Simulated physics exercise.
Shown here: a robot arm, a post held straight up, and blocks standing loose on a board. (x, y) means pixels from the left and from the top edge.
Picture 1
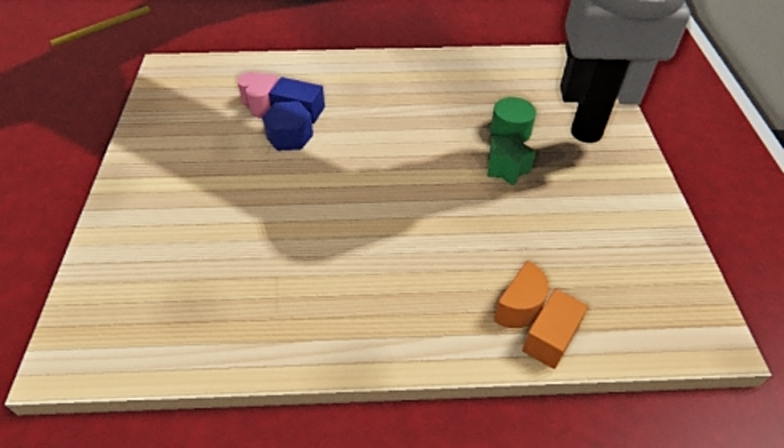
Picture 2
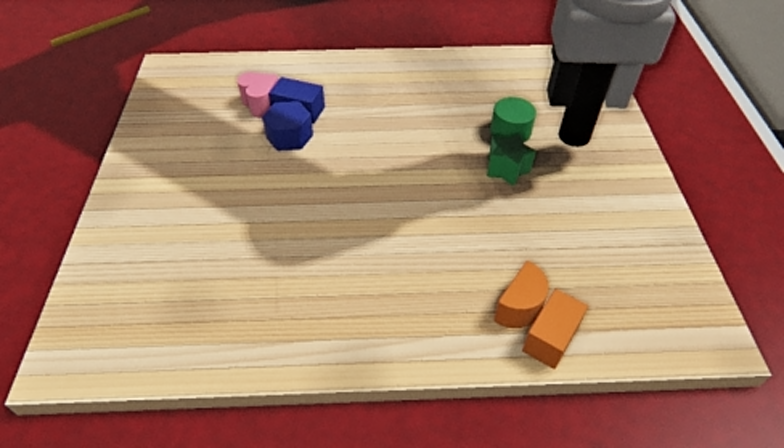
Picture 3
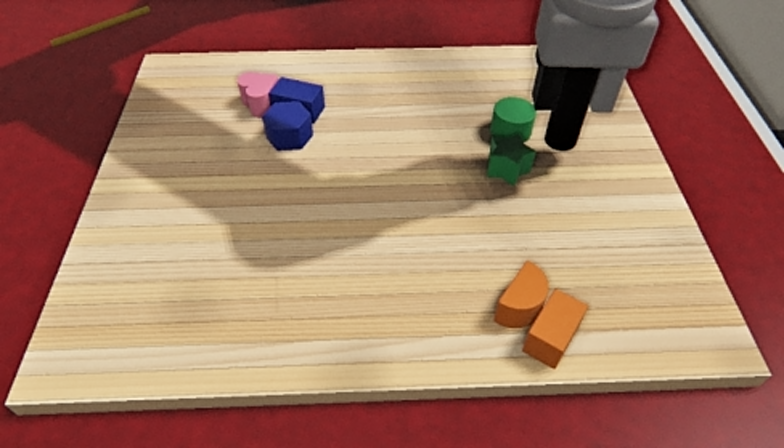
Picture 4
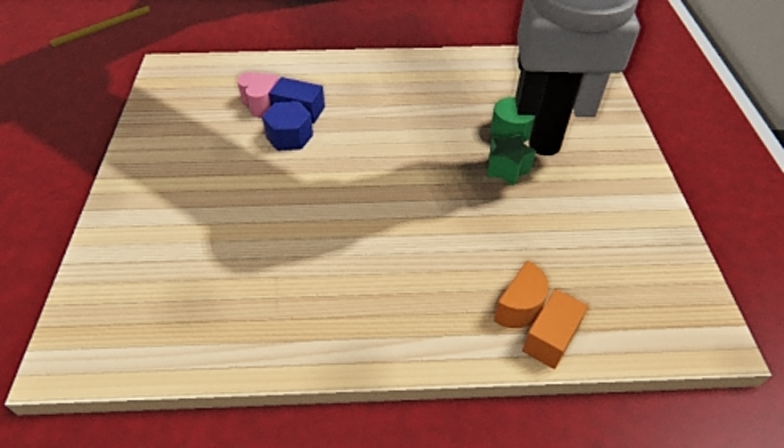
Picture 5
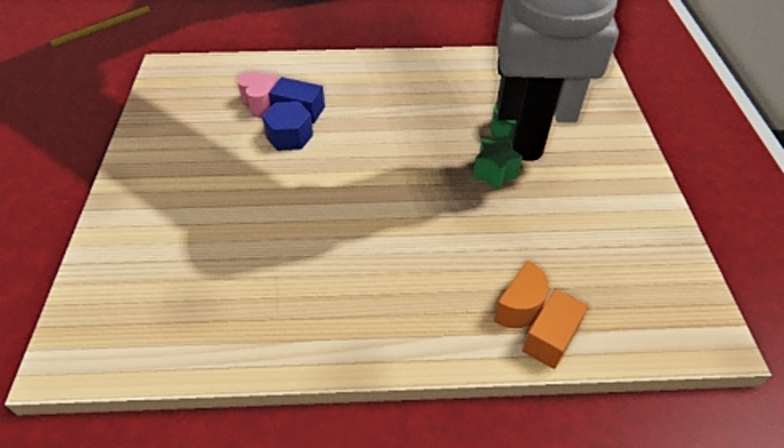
A pale wooden board lies on a red surface, seen from above at an angle by a still camera. A pink block and two blue ones cluster at upper left, two green blocks sit at upper right, two orange ones at lower right, and a grey arm holds a black post upright. The arm slides the post left and slightly nearer, partly covering the green blocks, and the green star shifts slightly left.
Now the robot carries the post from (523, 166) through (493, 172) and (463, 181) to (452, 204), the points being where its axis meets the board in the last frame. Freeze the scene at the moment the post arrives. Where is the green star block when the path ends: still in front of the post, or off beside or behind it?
Slipped off.
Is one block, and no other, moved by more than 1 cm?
It seems so.
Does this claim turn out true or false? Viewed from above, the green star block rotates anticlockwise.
This is false.
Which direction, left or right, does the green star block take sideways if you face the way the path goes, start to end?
It goes right.
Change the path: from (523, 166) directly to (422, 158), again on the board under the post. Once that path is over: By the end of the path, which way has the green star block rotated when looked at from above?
It twists anticlockwise.
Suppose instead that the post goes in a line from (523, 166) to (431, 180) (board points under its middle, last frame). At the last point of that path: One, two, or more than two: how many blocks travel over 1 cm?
It will shift just one block.
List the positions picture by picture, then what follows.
The first frame shows post's lower end (586, 133); green star block (512, 147); green circular block (515, 109).
The second frame shows post (574, 137); blocks still.
The third frame shows post (560, 141); blocks still.
The fourth frame shows post (545, 145); blocks still.
The fifth frame shows post (527, 151); green star block (499, 151); green circular block hidden.
What follows on the original path. One third of the way, post (495, 157); green star block (466, 158).
Two thirds of the way, post (465, 167); green star block (434, 166).
At the end, post (454, 189); green star block (421, 175), turned 35° clockwise; green circular block still.
